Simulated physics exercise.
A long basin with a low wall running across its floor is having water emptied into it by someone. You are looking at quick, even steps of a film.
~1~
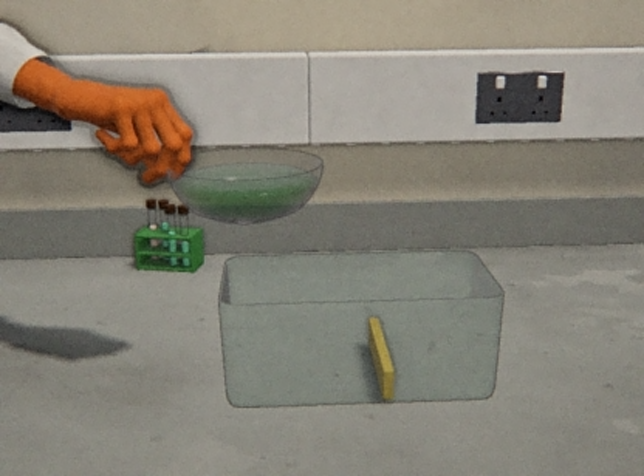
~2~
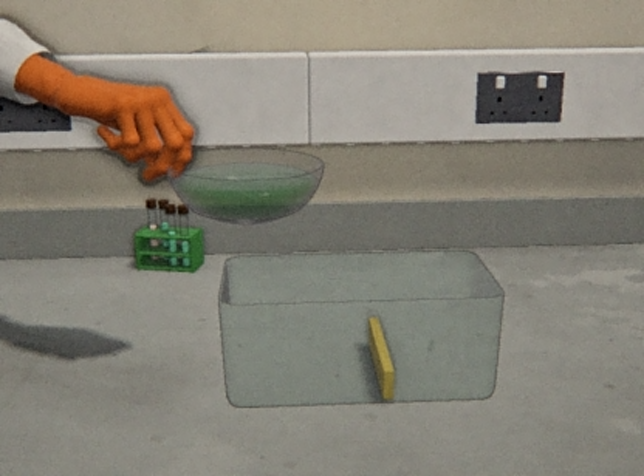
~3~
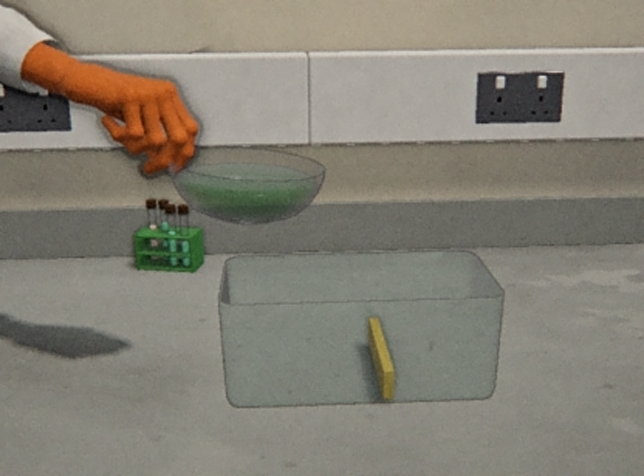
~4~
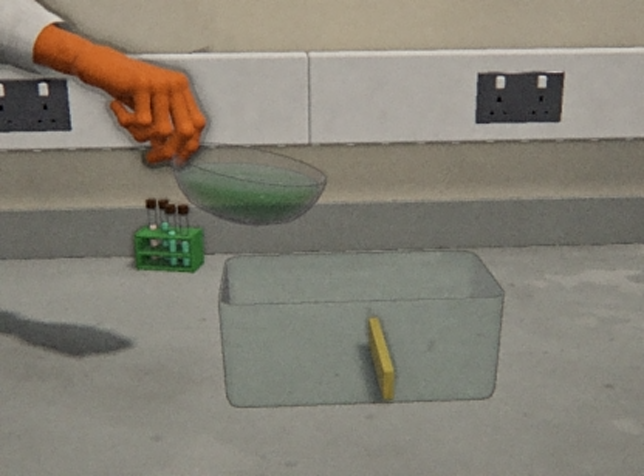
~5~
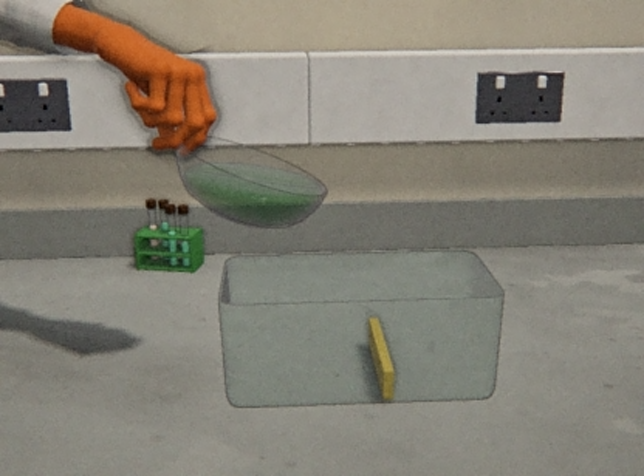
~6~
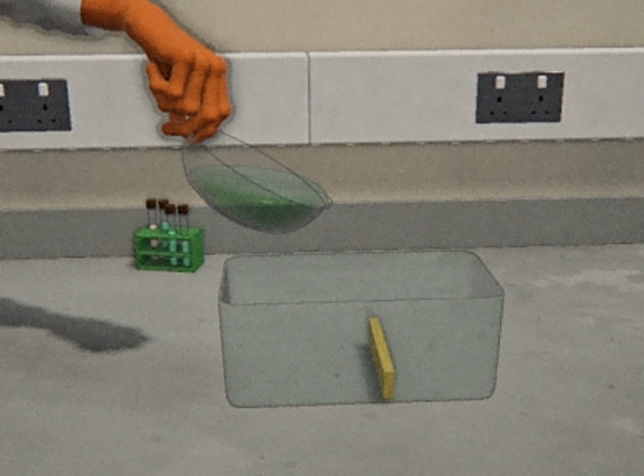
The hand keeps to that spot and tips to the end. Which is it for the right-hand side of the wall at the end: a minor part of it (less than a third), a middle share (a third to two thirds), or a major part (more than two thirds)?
Low band.
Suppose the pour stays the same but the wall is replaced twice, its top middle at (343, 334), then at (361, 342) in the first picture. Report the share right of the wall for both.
The first placement leaves close to 70 per cent, the second close to 45 per cent.
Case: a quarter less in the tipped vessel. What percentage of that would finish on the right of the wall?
It should come out close to 10 per cent.
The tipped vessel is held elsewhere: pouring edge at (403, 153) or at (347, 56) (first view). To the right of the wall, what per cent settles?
You'd see around 65 per cent, and then around 60 per cent.
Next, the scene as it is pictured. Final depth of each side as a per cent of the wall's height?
Near 50 on the left, 20 on the right.
A moment on, the tilt is 91° and 5 per cent is still to pour, 64 is left of the wall and 13 right of it.
Next, the tilt is 100° and 0 per cent is still to pour, 76 is left of the wall and 19 right of it.
Then the tilt is 100° and 0 per cent is still to pour, 74 is left of the wall and 21 right of it.
Later the tilt is 100° and 0 per cent is still to pour, 74 is left of the wall and 21 right of it.
At rest 74 per cent lies left of the wall, 21 right of it and 5 outside.
